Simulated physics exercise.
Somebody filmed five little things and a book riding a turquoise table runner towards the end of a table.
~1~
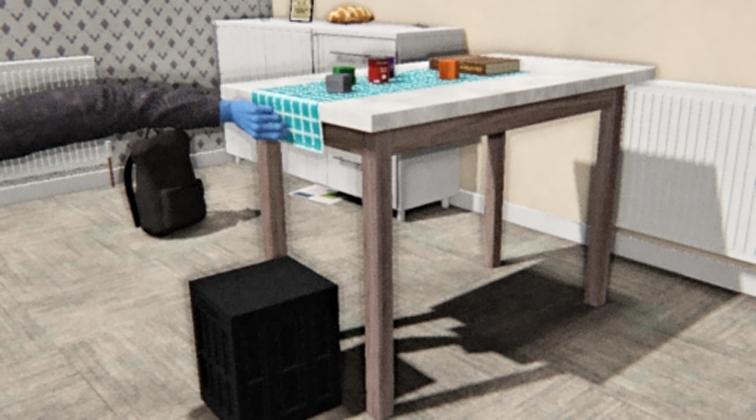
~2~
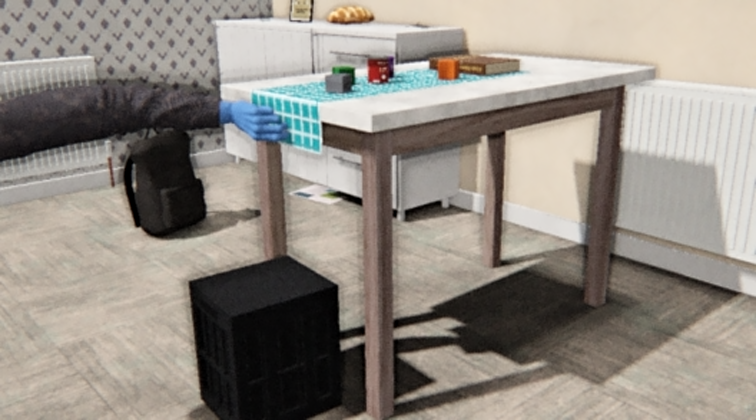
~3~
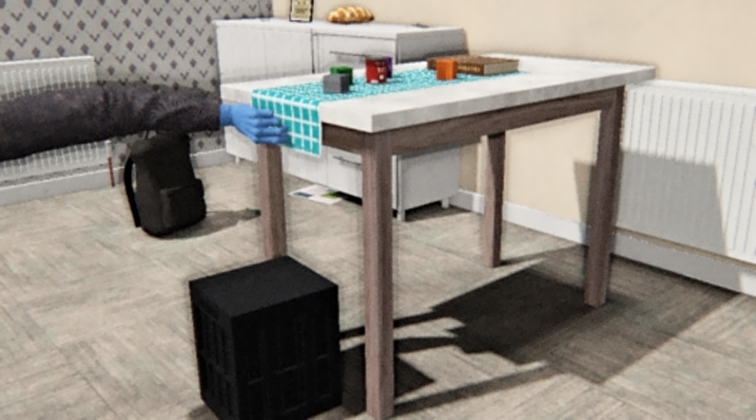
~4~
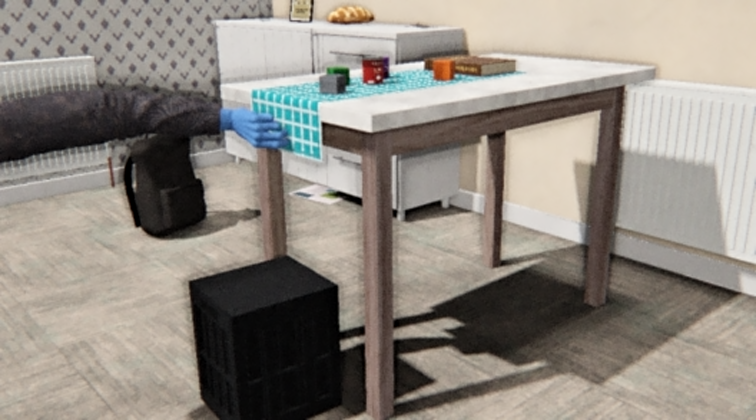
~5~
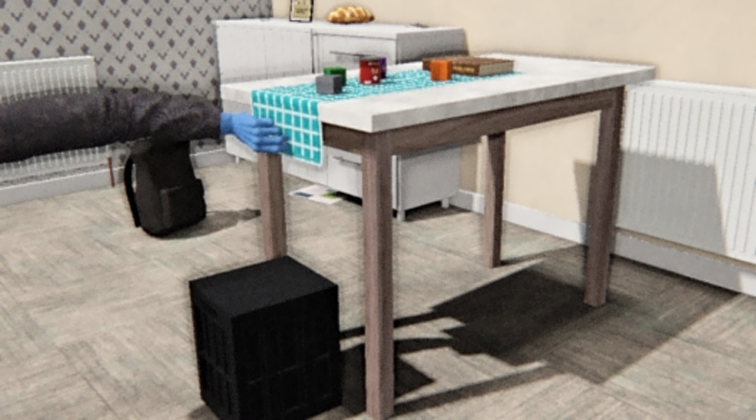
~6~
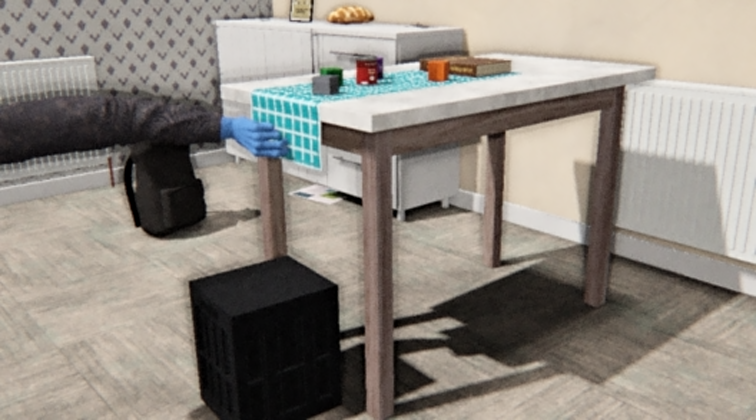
A room with grey patterned wallpaper and a pale wood-look floor is seen from a fixed, slightly raised view beside a tall white-topped table. A turquoise checked runner on it carries grey and green cubes, a red can, a purple pot, an orange cube and a book, with a black crate below. A blue-gloved hand reaching from the left draws the runner's hanging end slightly downward, and the objects creep left with it.
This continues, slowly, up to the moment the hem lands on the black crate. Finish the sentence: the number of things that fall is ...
The number of things that fall is three.
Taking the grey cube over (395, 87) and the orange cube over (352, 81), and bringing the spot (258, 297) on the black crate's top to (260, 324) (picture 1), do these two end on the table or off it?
Grey cube: Lost; orange cube: Lost.
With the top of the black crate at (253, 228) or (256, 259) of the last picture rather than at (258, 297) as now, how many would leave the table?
We'd see 1, then 2.
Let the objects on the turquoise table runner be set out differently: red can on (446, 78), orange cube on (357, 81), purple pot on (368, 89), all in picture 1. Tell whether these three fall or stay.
Of these three, the red can rides it out, the orange cube takes a tumble, the purple pot takes a tumble.
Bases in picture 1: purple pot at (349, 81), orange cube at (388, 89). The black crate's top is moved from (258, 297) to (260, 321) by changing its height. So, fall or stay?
As for the purple pot, it leaves the top; as for the orange cube, it leaves the top.
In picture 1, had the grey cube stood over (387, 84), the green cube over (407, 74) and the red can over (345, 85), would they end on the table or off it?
The grey cube will end up down, the green cube will stay where it is, and the red can will end up down.
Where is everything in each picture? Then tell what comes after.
The first picture shows hem (323, 154); grey cube (339, 74); green cube (344, 67); red can (378, 56); purple pot (384, 57); orange cube (449, 60); top of the crate (258, 297).
The second picture shows hem (322, 155); grey cube (338, 74).
The third picture shows hem (321, 158); green cube (341, 67).
The fourth picture shows hem (323, 162); red can (373, 57); top of the crate (258, 297).
The fifth picture shows hem (322, 166); purple pot (376, 58).
The sixth picture shows hem (323, 171); grey cube (325, 76); green cube (331, 68); red can (366, 58); purple pot (373, 58); orange cube (439, 62).
Soon after, hem near (287, 212); grey cube gone.
Then, hem on the crate; grey cube, green cube and red can gone.
At rest, hem on the crate; grey cube, green cube and red can gone. Over the edge go three.
